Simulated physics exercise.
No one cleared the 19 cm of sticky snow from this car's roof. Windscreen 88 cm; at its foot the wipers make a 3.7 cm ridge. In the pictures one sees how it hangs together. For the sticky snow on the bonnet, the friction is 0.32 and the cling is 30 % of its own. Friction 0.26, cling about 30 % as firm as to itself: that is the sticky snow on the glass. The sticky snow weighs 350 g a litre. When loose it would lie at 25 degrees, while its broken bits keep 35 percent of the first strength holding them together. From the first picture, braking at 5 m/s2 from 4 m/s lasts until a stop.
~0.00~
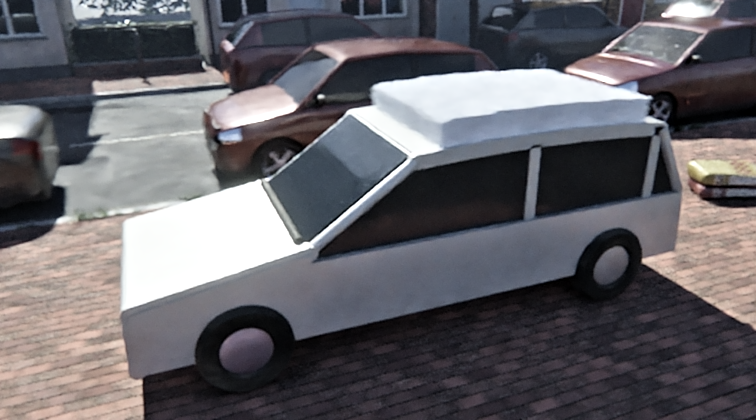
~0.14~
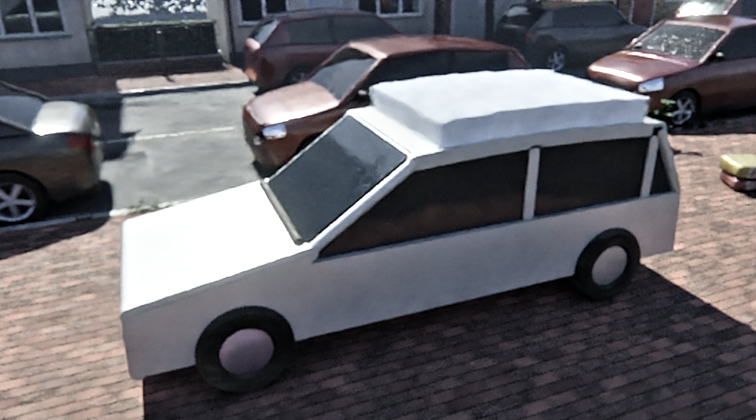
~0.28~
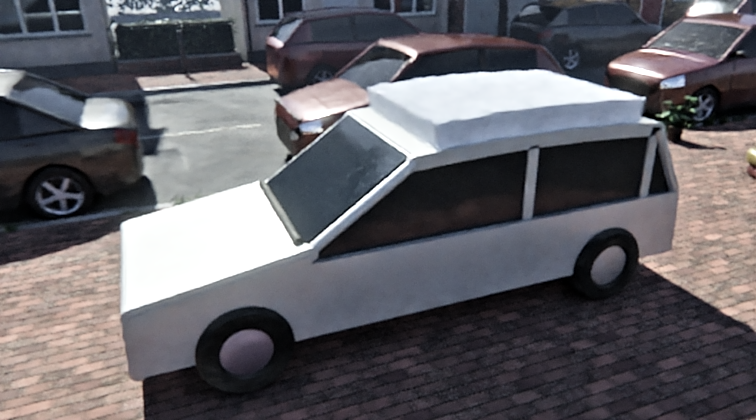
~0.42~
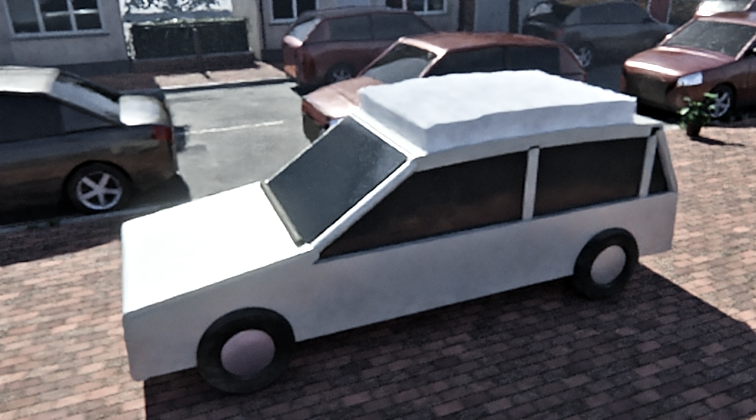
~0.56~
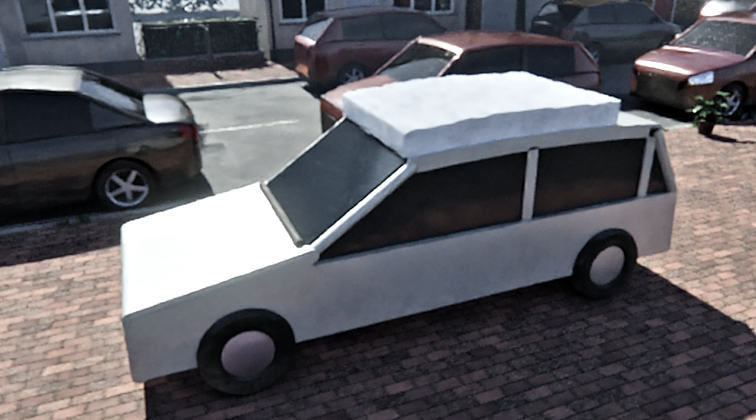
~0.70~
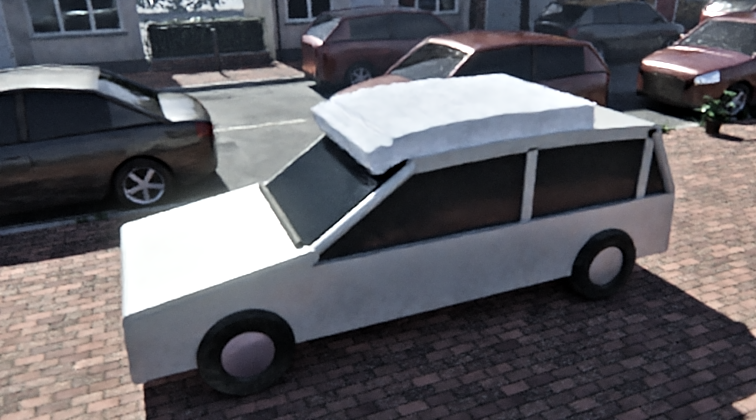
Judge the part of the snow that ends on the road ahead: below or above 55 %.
Outcome: Greater than 55 %.
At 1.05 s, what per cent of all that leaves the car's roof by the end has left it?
Roughly 60 %.
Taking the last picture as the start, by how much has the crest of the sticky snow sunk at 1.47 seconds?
20 cm.
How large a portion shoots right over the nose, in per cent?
That share is some 70 percent.
After 1.05 s, 37 % of the snow is on the roof, 43 % on the glass, 19 % on the bonnet and none has gone off the nose.
After 1.47 s, none of the snow is on the roof, 27 % on the glass, 69 % on the bonnet and 3 % has gone off the nose.
After 1.88 s, none of the snow is on the roof, 4 % on the glass, 64 % on the bonnet and 31 % has gone off the nose.
After 2.30 s, none of the snow is on the roof, 4 % on the glass, 38 % on the bonnet and 57 % has gone off the nose.
After 3.20 s, none of the snow is on the roof, 4 % on the glass, 28 % on the bonnet and 68 % has gone off the nose.
